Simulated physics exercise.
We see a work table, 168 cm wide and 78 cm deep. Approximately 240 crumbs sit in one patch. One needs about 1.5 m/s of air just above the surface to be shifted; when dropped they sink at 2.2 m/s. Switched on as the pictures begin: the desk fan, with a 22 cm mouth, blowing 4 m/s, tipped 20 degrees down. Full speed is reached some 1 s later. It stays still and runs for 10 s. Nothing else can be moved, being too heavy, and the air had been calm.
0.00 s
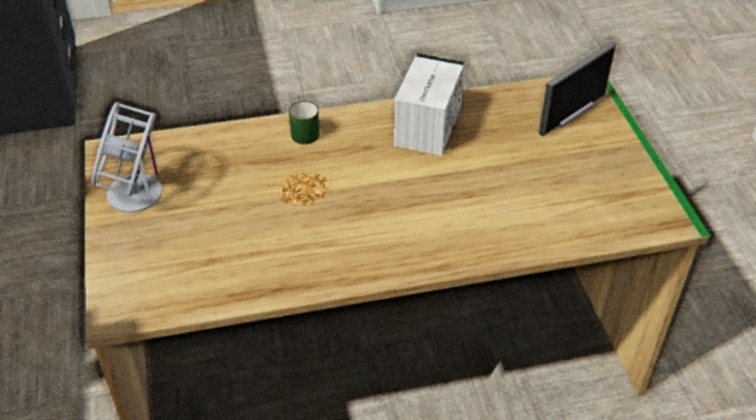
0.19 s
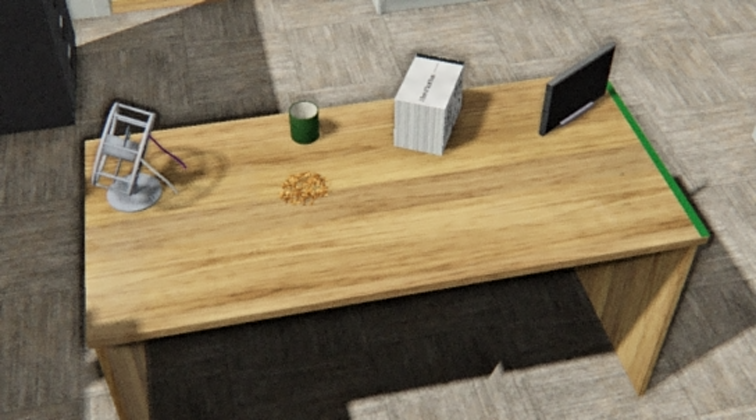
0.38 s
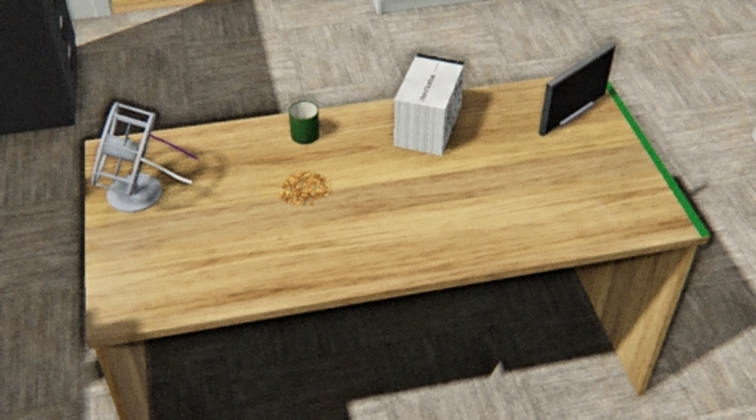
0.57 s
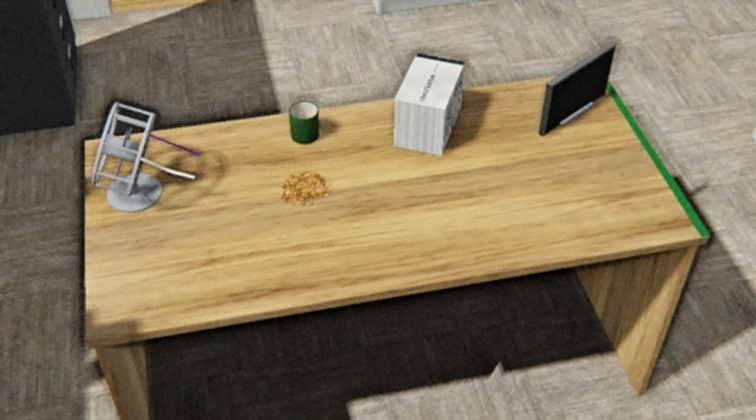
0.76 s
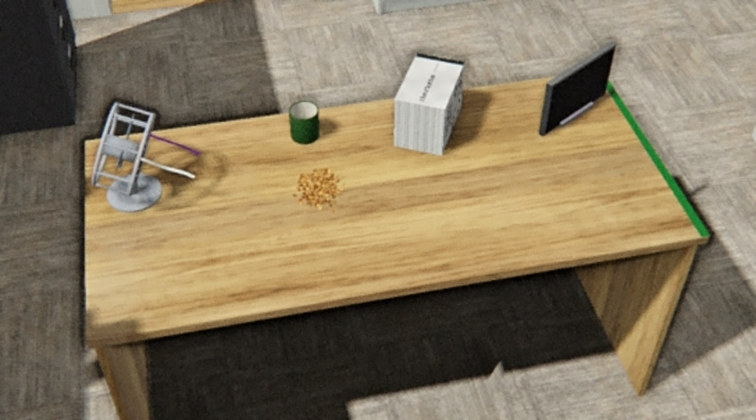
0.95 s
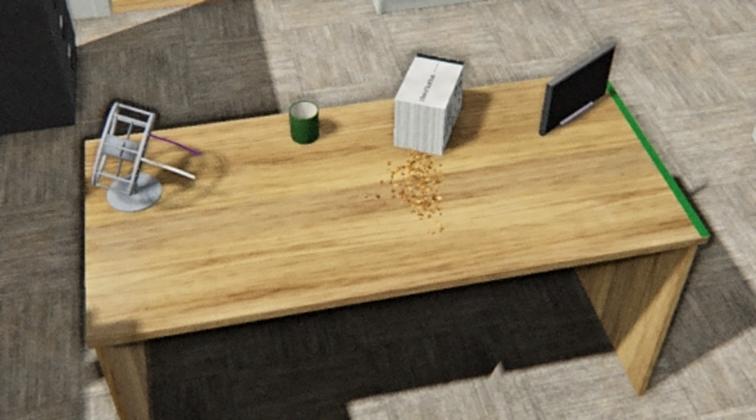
A patch of golden-brown crumbs lies still on a wooden work table while streamers lift and stretch out from the grey desk fan at the left. The crumbs then begin shifting slightly right, and the whole patch slides farther right, spreading into a looser scatter in front of the white book.
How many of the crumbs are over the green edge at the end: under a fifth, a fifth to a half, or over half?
Of the crumbs, more than half end over the green edge.
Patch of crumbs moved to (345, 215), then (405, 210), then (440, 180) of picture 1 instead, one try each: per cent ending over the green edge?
In turn: 20 per cent, 60 per cent, 80 per cent.
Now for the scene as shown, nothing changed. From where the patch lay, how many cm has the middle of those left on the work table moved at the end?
About 95 centimetres.
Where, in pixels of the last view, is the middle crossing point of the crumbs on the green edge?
Near (664, 165).
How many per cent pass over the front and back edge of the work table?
Roughly 10 per cent at the front edge and 0 per cent at the back edge.
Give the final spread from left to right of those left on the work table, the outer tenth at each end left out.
30 cm, give or take.
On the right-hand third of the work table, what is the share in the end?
20 %.
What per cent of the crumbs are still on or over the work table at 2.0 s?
Estimate: Around 25 percent.
After 2.0 s, 69 % are over the green edge; the middle of those still in play is near (594, 129); 85 % have settled or left.
After 3.2 s, 70 % are over the green edge; the middle of those still in play is near (594, 129); 85 % have settled or left.
After 5.5 s, 70 % are over the green edge; the middle of those still in play is near (594, 129); 86 % have settled or left.
After 10.0 s, at the end, 71 % are over the green edge; the middle of those still in play is near (599, 129).
